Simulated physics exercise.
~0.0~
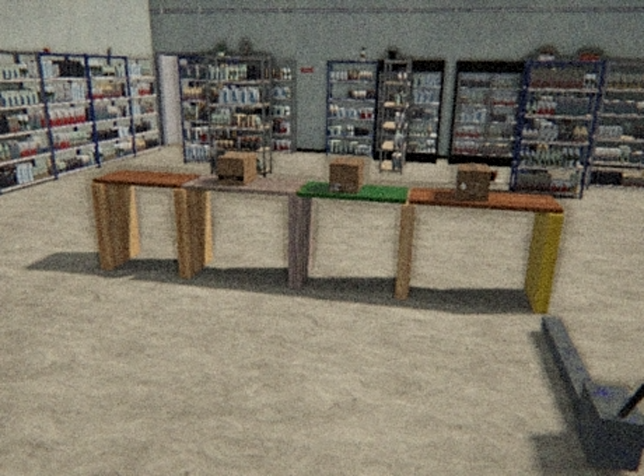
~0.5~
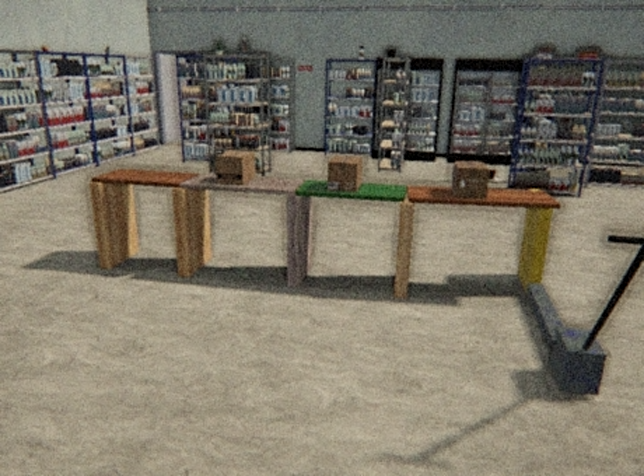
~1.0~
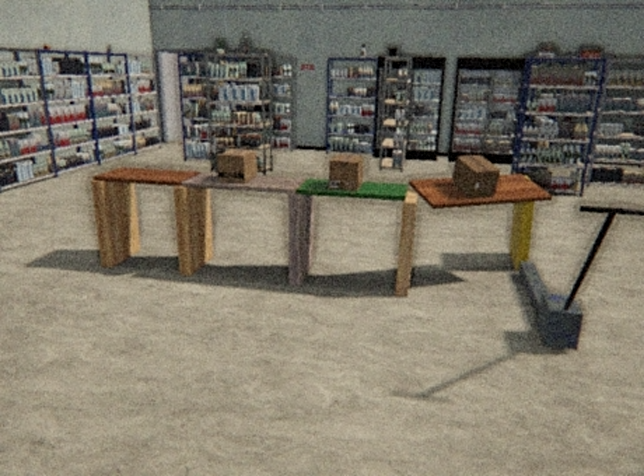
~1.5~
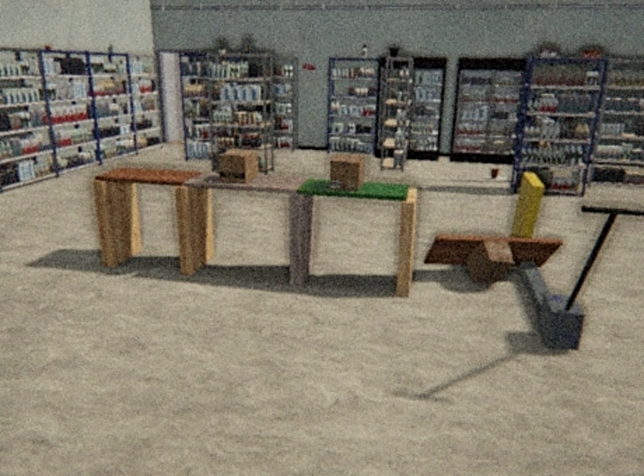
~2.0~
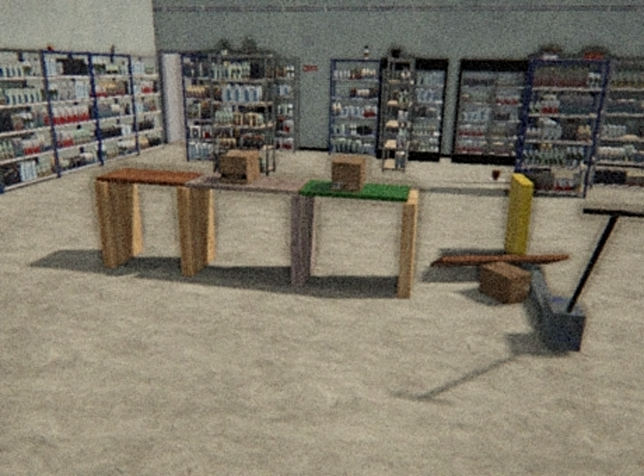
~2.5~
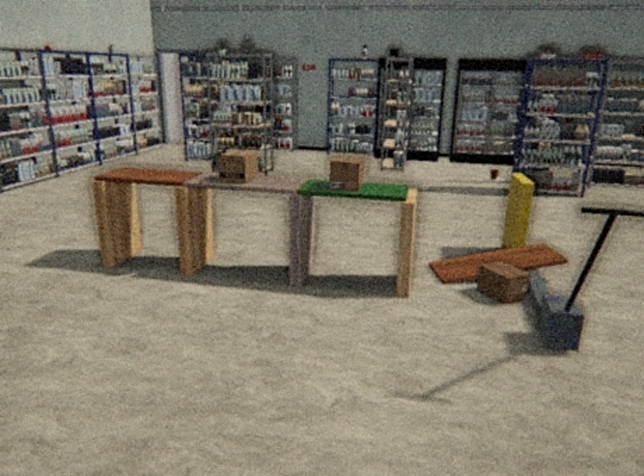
A grey jack with a black handle slides in from the lower right of a storeroom with a pale floor, seen from slightly above by a gently swaying camera, with stocked shelves along the walls behind. A low row of upright timber slabs holds brown and green boards and three cartons. The jack pushes the yellow upright at the right end backward. The end board twists, loses its support and drops with its carton, while the jack halts. Board and carton settle on the floor beside the still-standing yellow upright, and the rest, green board included, stays up.
